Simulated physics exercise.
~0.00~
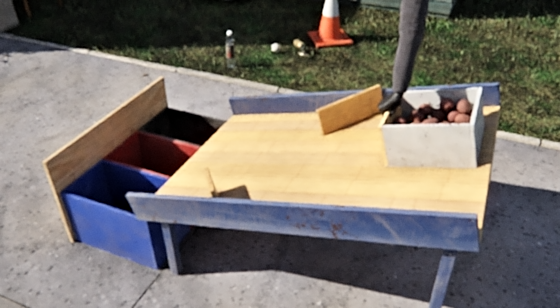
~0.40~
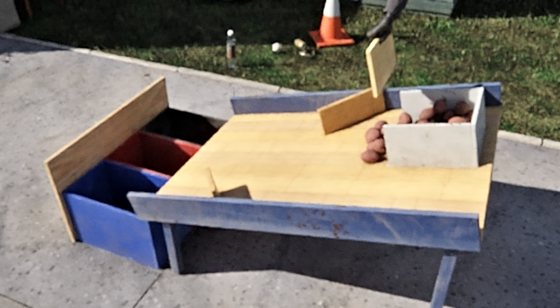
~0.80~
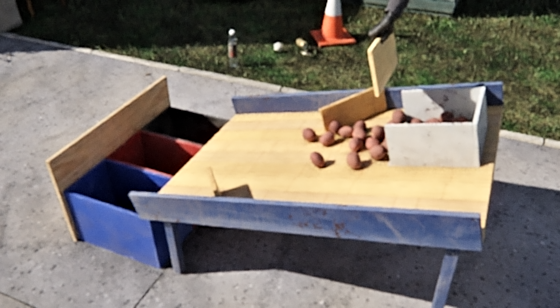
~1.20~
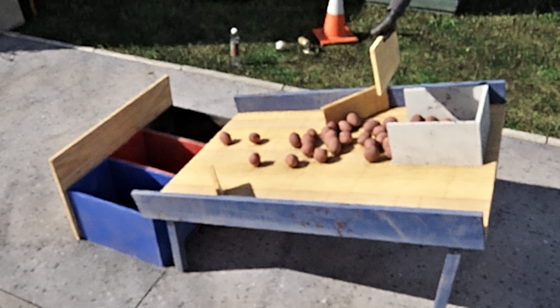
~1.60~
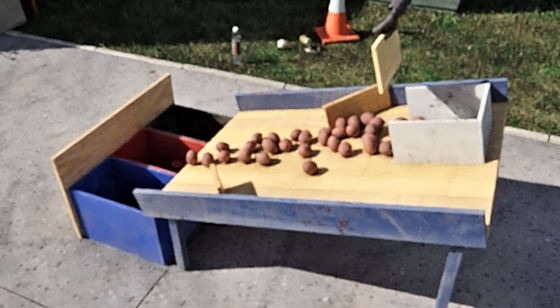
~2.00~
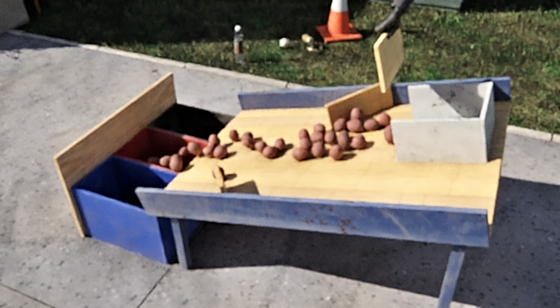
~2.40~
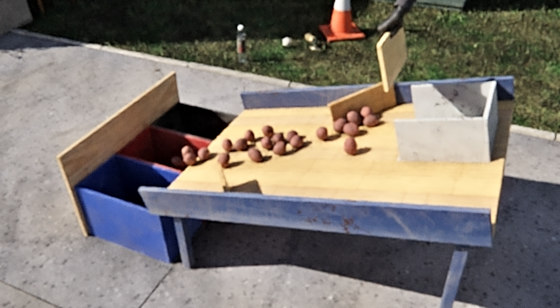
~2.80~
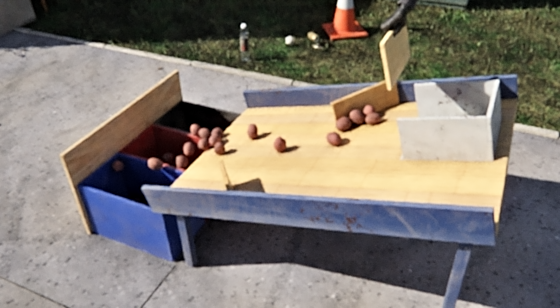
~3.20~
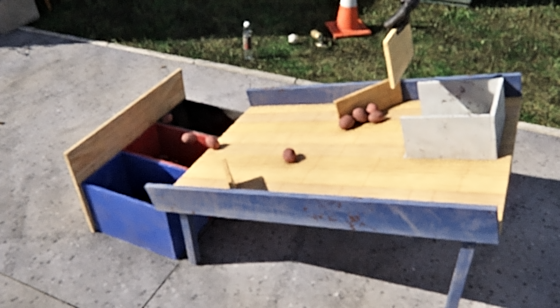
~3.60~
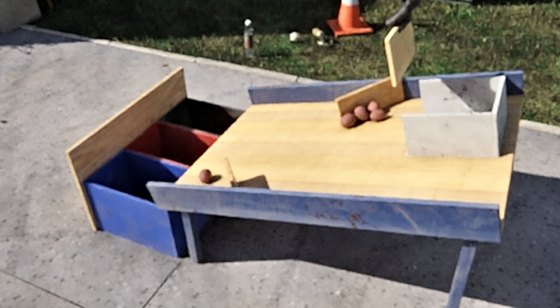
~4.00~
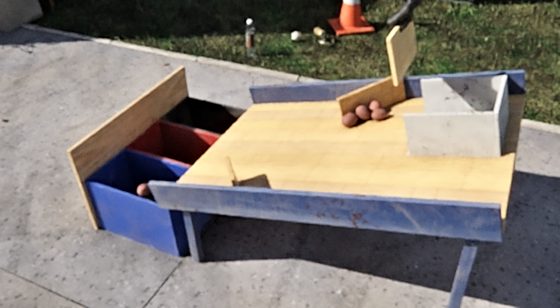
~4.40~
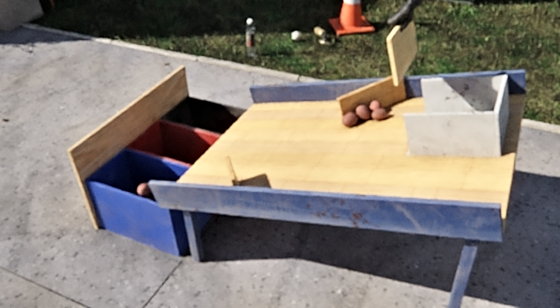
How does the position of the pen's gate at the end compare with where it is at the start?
At the start the gate is down at the open side of the white pen, and by the end it is held up clear of the opening, above the upper angled board.
